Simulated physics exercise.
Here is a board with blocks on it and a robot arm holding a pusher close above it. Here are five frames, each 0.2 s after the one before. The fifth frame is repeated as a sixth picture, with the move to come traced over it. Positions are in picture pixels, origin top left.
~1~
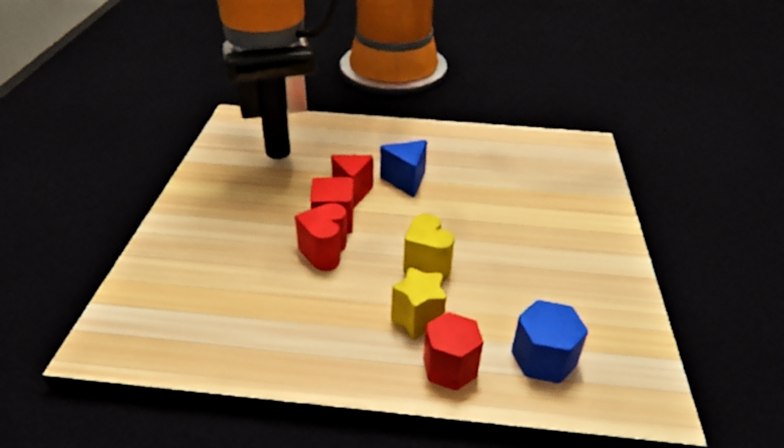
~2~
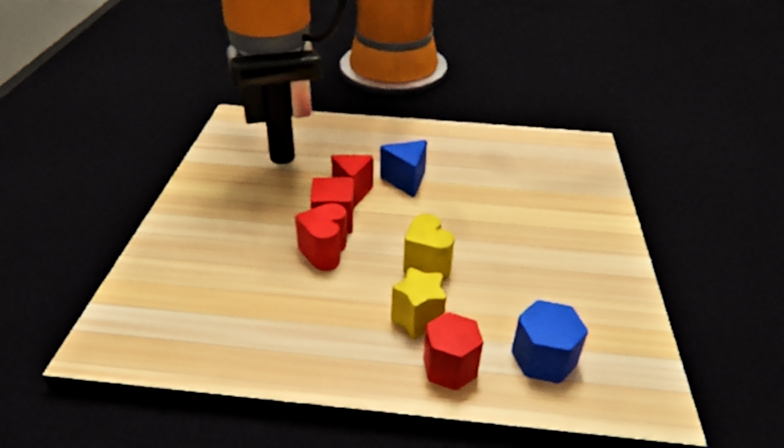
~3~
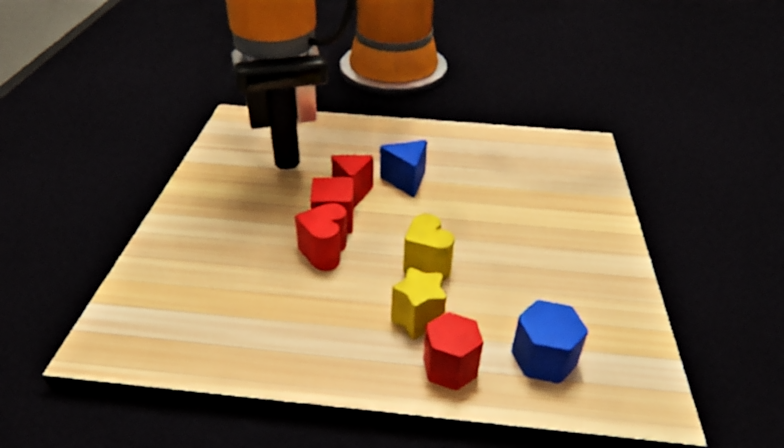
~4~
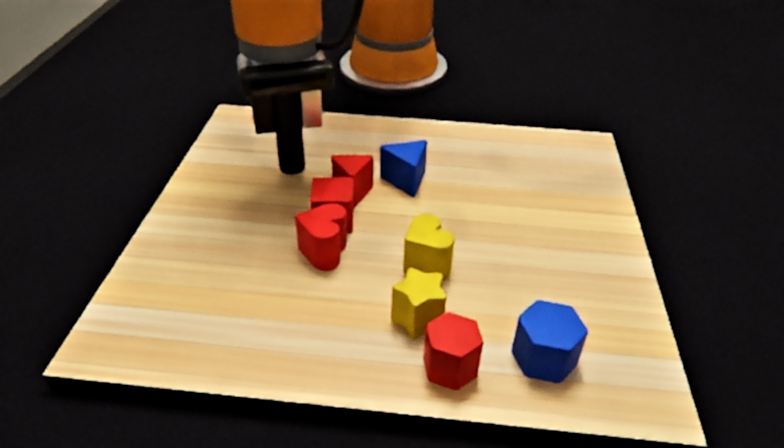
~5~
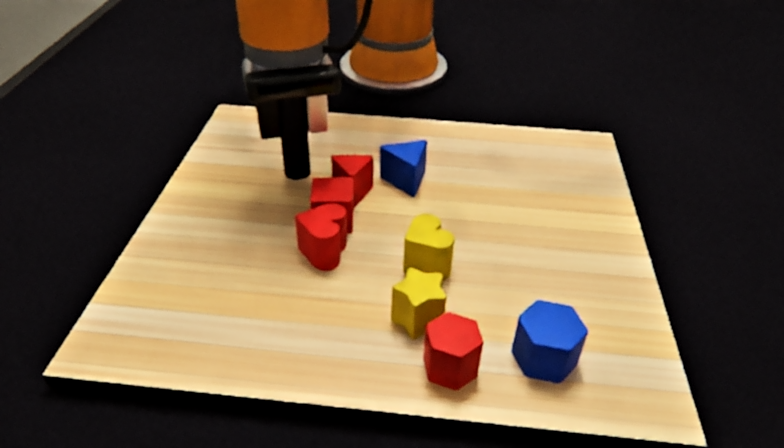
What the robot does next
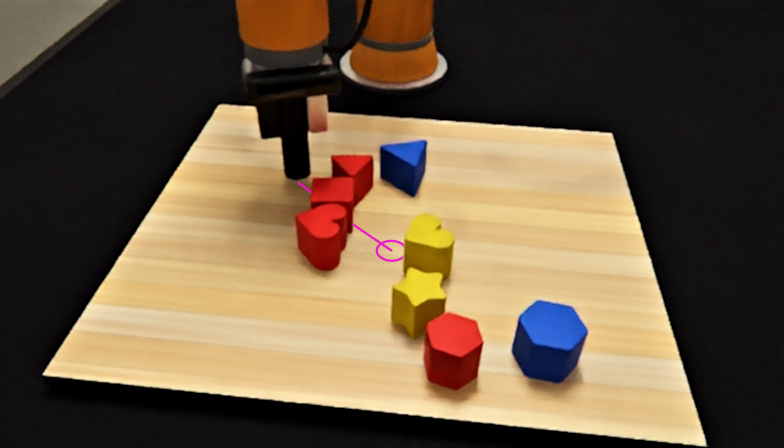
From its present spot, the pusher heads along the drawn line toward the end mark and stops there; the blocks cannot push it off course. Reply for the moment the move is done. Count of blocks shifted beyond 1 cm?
I foresee two blocks being moved.
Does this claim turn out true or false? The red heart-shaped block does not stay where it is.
True.
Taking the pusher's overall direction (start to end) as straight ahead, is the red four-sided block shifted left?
No
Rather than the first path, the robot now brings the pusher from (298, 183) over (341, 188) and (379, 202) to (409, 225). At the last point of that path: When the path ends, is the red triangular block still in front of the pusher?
That would be a yes.
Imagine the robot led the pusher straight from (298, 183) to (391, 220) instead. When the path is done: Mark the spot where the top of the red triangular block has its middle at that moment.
Most likely (377, 163).
Drawn move, straight from (298, 183) to (392, 251).
On the path given first. One third of the way, pusher at (326, 194); red heart-shaped block at (323, 221); red four-sided block at (337, 193).
Two thirds of the way, pusher at (357, 217); red heart-shaped block at (329, 241), turned 70° clockwise; red four-sided block at (367, 218).
At the end, pusher at (392, 240); red heart-shaped block at (329, 246), turned 90° clockwise; red four-sided block at (384, 242), turned 15° clockwise; red triangular block still.
